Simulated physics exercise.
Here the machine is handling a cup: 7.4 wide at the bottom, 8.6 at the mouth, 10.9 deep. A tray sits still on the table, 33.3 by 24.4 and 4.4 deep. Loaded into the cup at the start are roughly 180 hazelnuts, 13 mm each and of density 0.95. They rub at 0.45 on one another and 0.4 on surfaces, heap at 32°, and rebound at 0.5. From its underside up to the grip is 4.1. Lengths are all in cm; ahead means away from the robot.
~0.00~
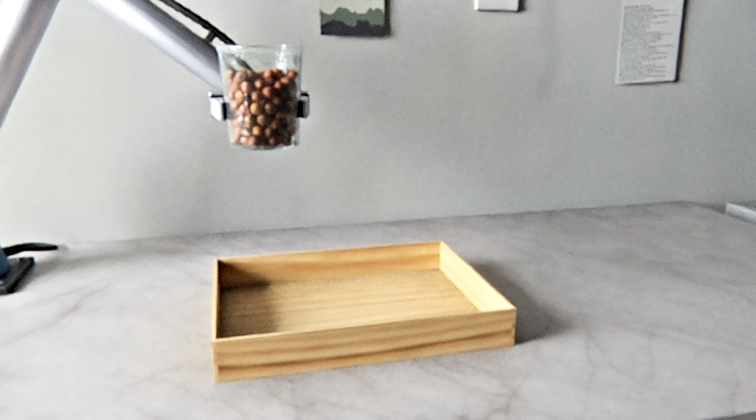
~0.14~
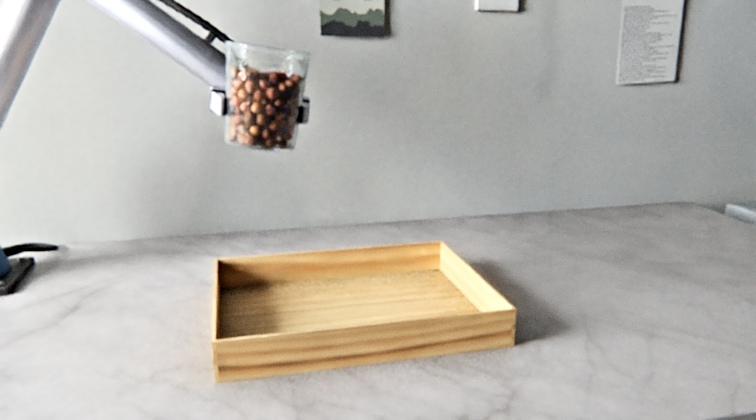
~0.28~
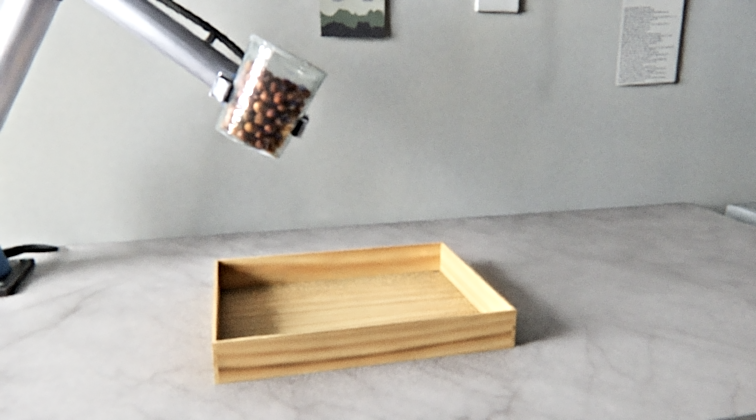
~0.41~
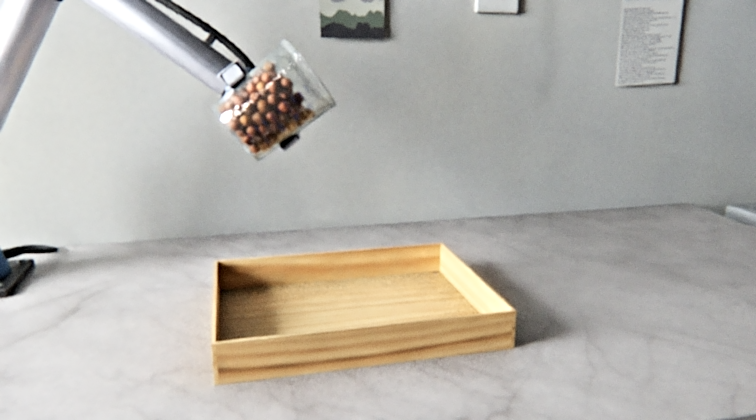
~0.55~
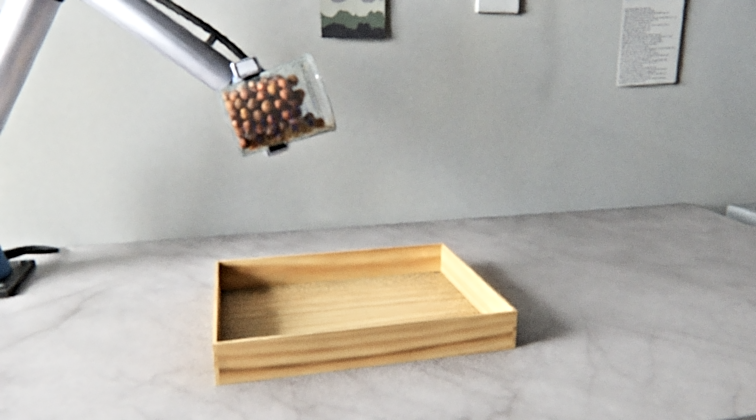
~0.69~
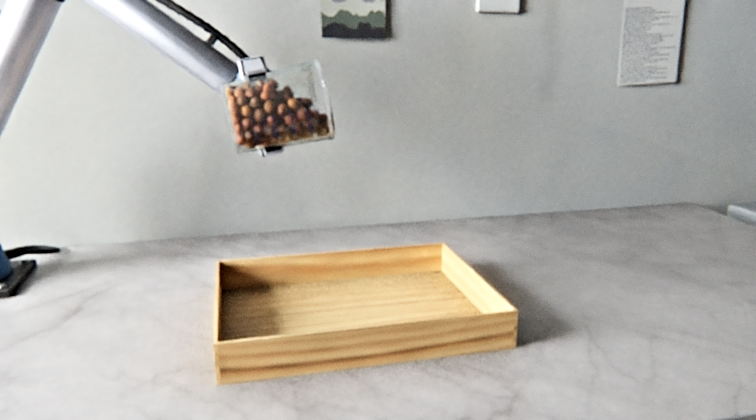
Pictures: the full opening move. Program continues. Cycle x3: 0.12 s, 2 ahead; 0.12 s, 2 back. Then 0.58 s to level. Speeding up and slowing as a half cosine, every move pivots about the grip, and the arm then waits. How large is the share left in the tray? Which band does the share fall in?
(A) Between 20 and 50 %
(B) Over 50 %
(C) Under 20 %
A, between 20 and 50 %.
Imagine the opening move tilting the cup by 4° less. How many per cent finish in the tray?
25 %.
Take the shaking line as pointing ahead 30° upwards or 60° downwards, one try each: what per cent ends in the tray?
Near 35 and 10 percent respectively.
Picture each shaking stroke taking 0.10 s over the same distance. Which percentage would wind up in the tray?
That would give around 45 per cent.
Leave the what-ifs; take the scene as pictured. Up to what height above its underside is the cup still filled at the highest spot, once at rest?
I'd say near 7.5 cm from the bottom.
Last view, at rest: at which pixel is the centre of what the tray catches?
Near pixel (398, 306).
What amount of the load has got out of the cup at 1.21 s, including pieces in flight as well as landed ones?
25 %.
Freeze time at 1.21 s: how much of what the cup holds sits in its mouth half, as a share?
Mouth half share: Roughly 45 %.
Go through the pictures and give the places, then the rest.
In the first picture, cup middle at (263, 98), level; upper third of the load around (260, 84), from x 230 to 290, top at y 70; 176 in the cup.
In the second picture, cup middle at (264, 98), tilted 8° forward; upper third of the load around (262, 85), from x 235 to 295, top at y 70.
In the third picture, cup middle at (269, 100), tilted 28° forward; upper third of the load around (265, 87), from x 225 to 305, top at y 65.
In the fourth picture, cup middle at (272, 104), tilted 52° forward; upper third of the load around (271, 90), from x 225 to 310, top at y 65.
In the fifth picture, cup middle at (275, 108), tilted 72° forward; upper third of the load around (270, 94), from x 225 to 320, top at y 80.
In the sixth picture, cup middle at (276, 110), tilted 80° forward; upper third of the load around (263, 100), from x 230 to 330, top at y 85; 176 in the cup.
By 1.21 s, tilted 80° forward, highest piece 28 above the table; 133 in the cup, 26 in the tray, 17 in flight or on a rim.
By 1.73 s, tilted 34° forward, highest piece 31 above the table; 110 in the cup, 66 in the tray.
By 2.19 s, level, highest piece 30 above the table; 110 in the cup, 66 in the tray.
By 3.24 s, level, highest piece 30 above the table; 110 in the cup, 66 in the tray.
Final count, 110 in the cup, 66 in the tray. That is 38 % in the tray.
